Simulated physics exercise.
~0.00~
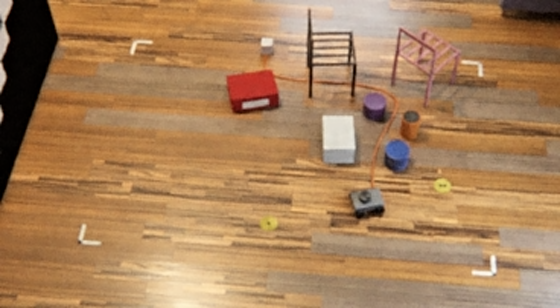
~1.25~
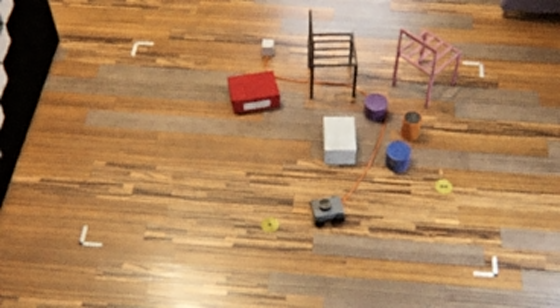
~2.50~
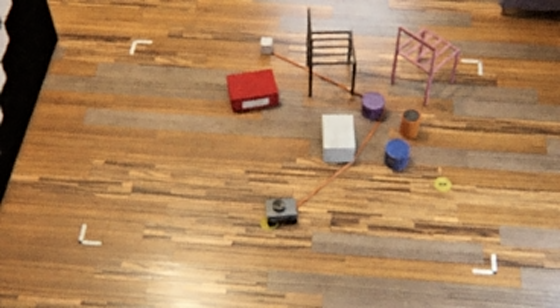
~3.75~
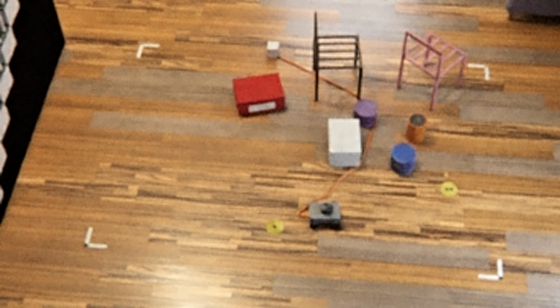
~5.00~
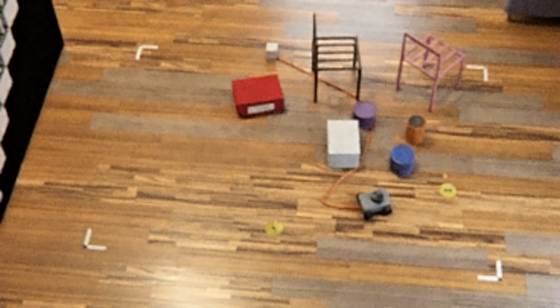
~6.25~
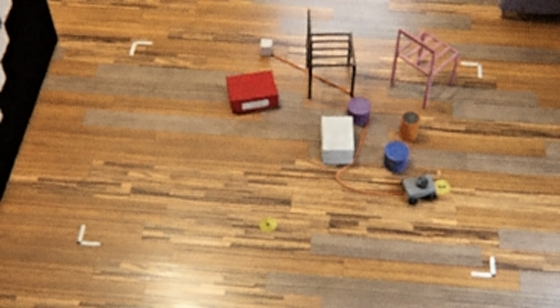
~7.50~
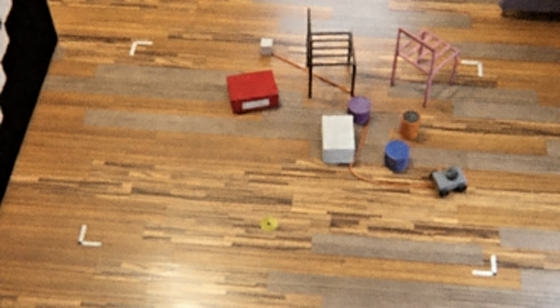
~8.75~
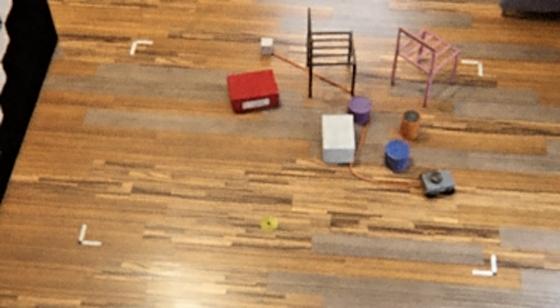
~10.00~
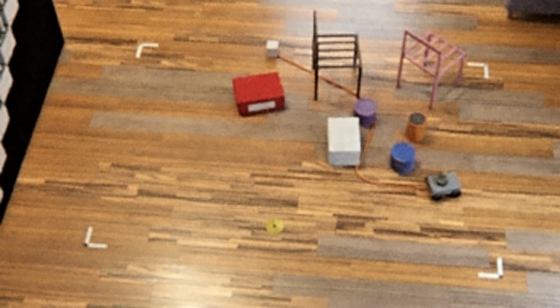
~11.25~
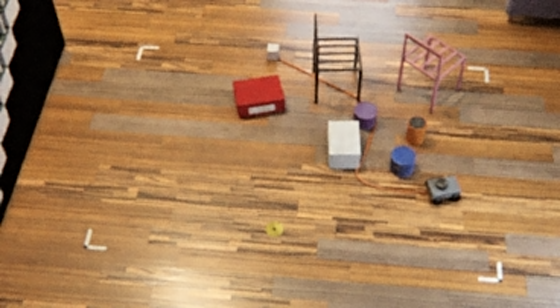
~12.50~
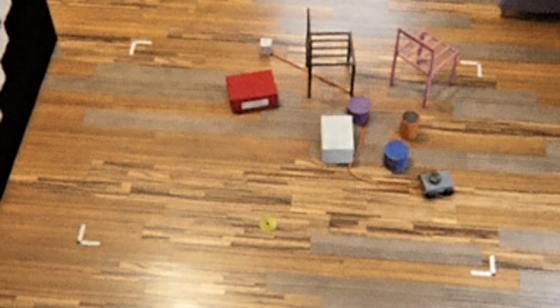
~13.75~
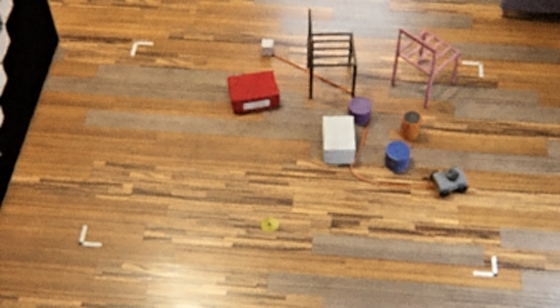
A small cart trailing a lead drives left, then right, shifts the purple bucket, and stops.
